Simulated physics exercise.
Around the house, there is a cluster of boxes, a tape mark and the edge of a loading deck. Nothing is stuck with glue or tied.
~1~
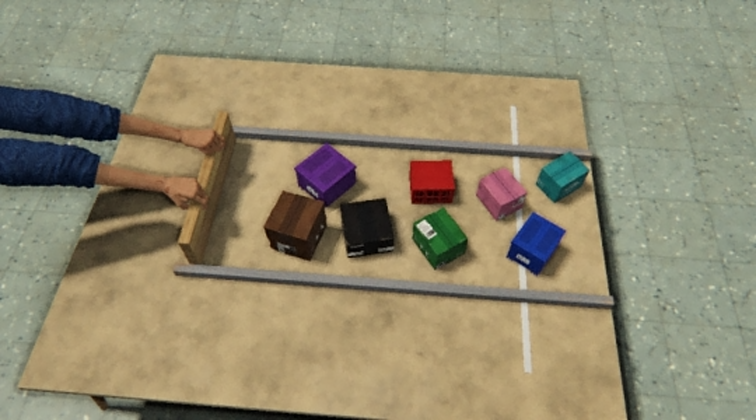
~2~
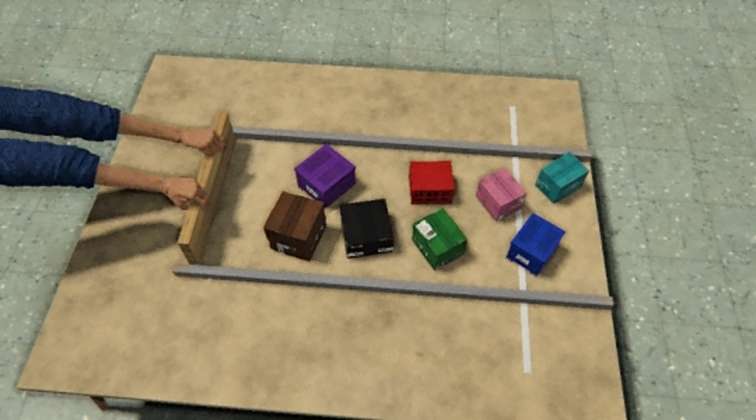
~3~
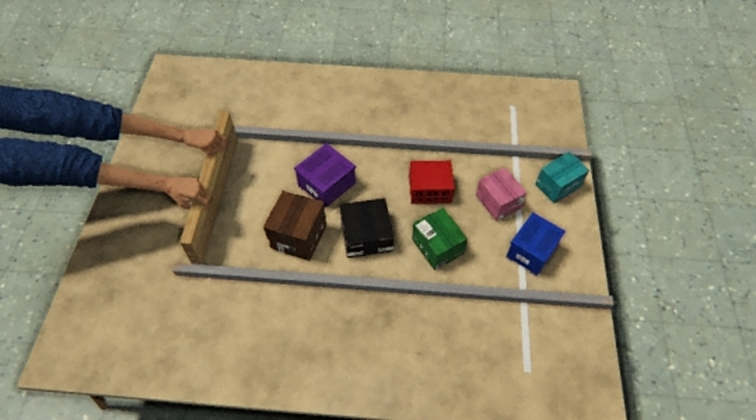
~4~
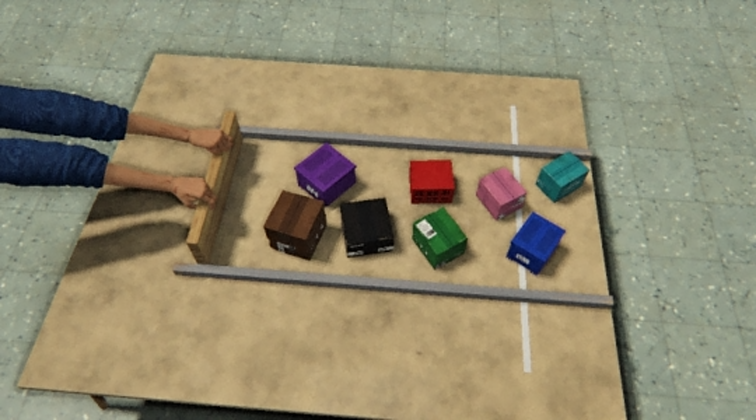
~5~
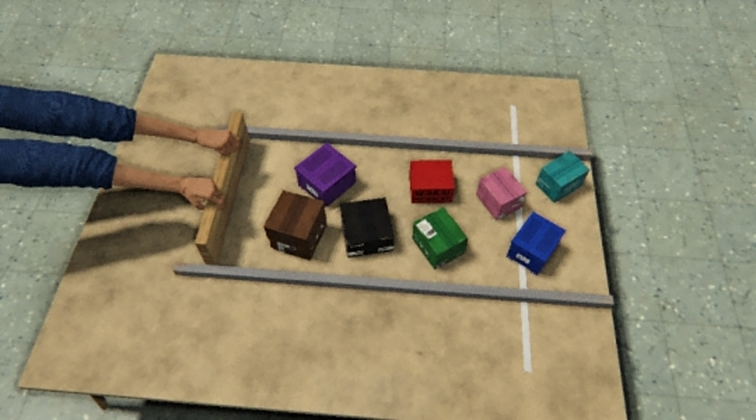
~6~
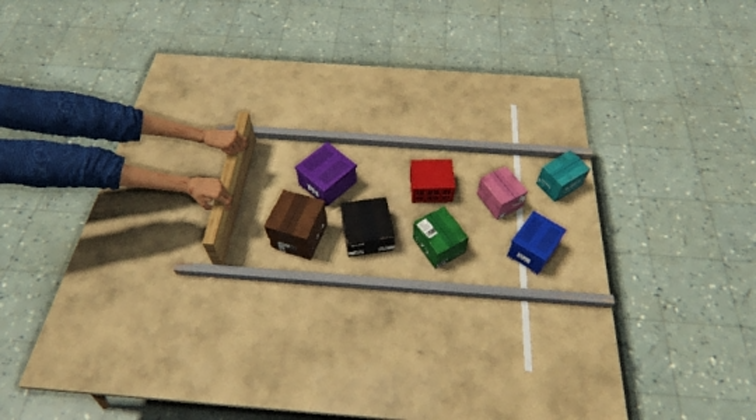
On a wooden tabletop above a speckled tile floor, seen from a high, steady angle, two grey rails run across the surface, with a white tape line near the right end. Eight small boxes sit between them: purple, brown and black at left, red and green mid-way, pink, blue and turquoise at right. Two blue-sleeved arms slide a wooden plank slightly rightward, while the boxes stay practically still.
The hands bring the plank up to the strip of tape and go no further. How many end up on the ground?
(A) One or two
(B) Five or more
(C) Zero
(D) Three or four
Three or four.
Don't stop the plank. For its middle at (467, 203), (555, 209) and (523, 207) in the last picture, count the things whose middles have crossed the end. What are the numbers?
1; 6; 4.
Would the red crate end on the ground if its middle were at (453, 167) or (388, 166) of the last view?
First place: It stays up; second place: It stays up.
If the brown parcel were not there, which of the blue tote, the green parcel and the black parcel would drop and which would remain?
So the blue tote falls off, the green parcel remains, the black parcel remains.
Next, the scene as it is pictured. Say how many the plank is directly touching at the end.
Total: 2.
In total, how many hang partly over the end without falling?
I'd put it at 2.
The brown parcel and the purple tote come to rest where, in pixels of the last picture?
Roughly (549, 239), and the other roughly (542, 178).
Soon after, none off yet; turquoise box at rest near (563, 176); blue tote at rest near (536, 243); pink parcel at rest near (502, 193).
After that, none off yet; turquoise box at rest near (563, 176); blue tote displaced about its own width near (571, 243); pink parcel displaced about its own width near (528, 198).
In the end, the number that fall off is three or four; gone, green parcel, pink parcel, blue tote and turquoise box.
